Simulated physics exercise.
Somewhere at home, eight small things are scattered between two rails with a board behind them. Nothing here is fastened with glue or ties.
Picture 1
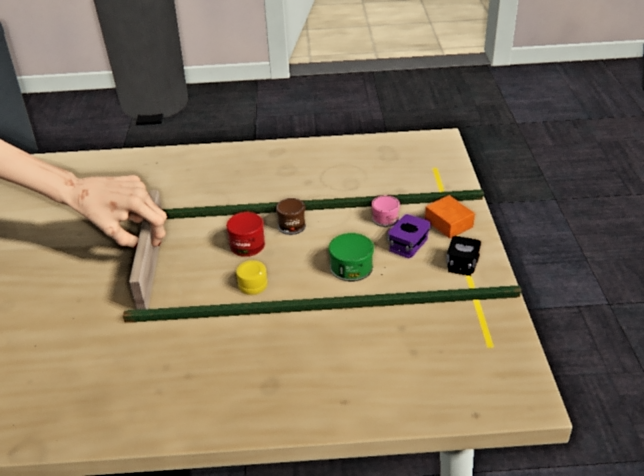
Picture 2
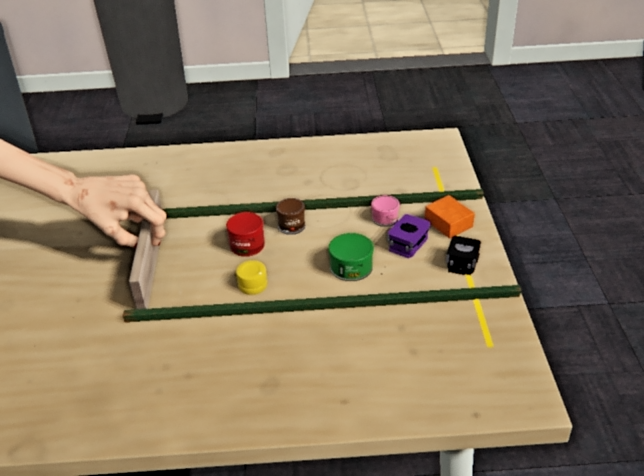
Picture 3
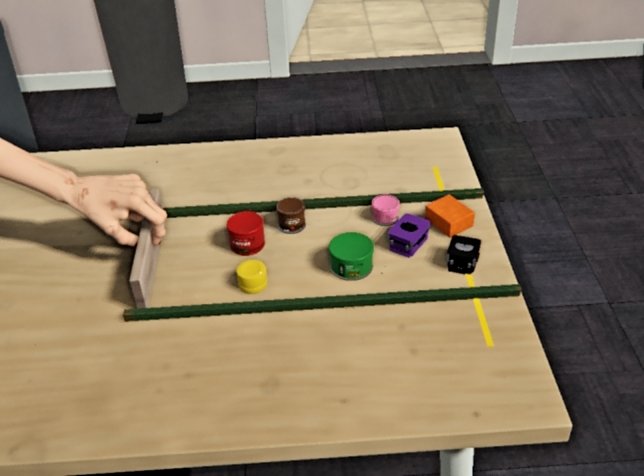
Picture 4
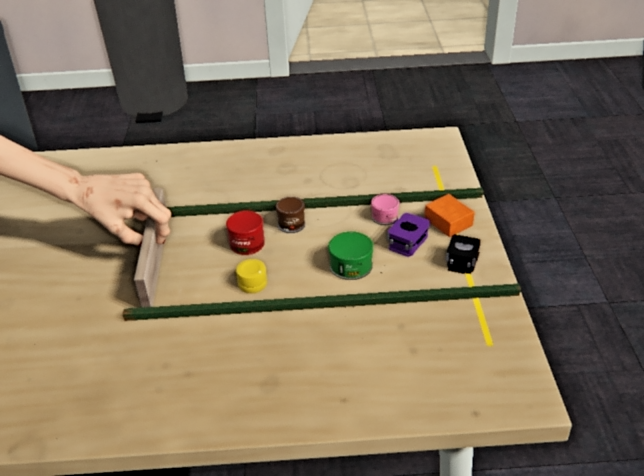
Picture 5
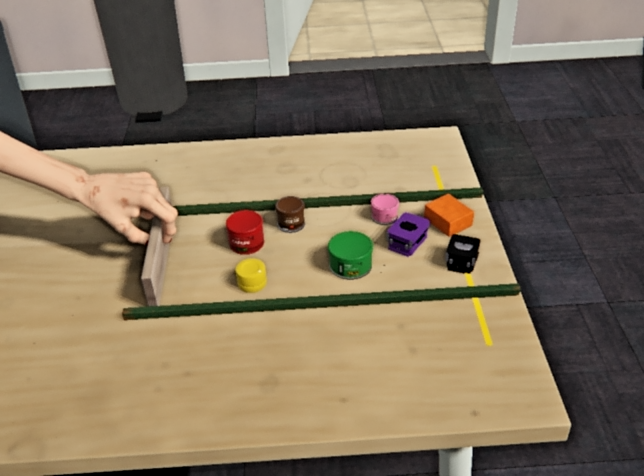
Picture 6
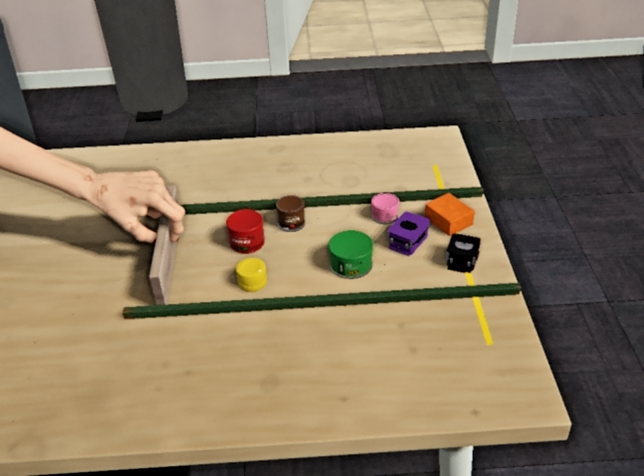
A hand slides a board slightly right between two green rails toward small colourful objects.
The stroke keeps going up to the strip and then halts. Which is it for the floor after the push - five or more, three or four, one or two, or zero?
Those that leave the table: Three or four.
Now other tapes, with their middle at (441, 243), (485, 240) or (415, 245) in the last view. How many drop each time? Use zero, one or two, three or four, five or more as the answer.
One after another: One or two, at least five, no fall at all.
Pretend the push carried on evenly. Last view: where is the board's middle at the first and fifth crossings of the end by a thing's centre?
(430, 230) and (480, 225).
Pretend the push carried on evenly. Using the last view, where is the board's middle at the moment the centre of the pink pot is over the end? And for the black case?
(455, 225) and (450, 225), more or less.
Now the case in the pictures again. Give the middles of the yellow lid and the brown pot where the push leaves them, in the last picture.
The one named first is at (485, 272), the next at (462, 197).
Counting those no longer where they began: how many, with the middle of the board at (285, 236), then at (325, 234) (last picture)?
At the first spot the count is 3, and at the second it is 4.
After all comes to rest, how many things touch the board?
I count 4 of them.
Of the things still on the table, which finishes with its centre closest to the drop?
The pink pot is the one.
Soon after, none off yet; black case at rest near (463, 254); orange block at rest near (449, 214); purple case at rest near (409, 234).
Then, none off yet; black case moved a little near (477, 256); orange block moved about its own width near (477, 211); purple case moved about its own width near (463, 227).
At rest, the number that fall off is three or four; fallen, purple case, orange block and black case.
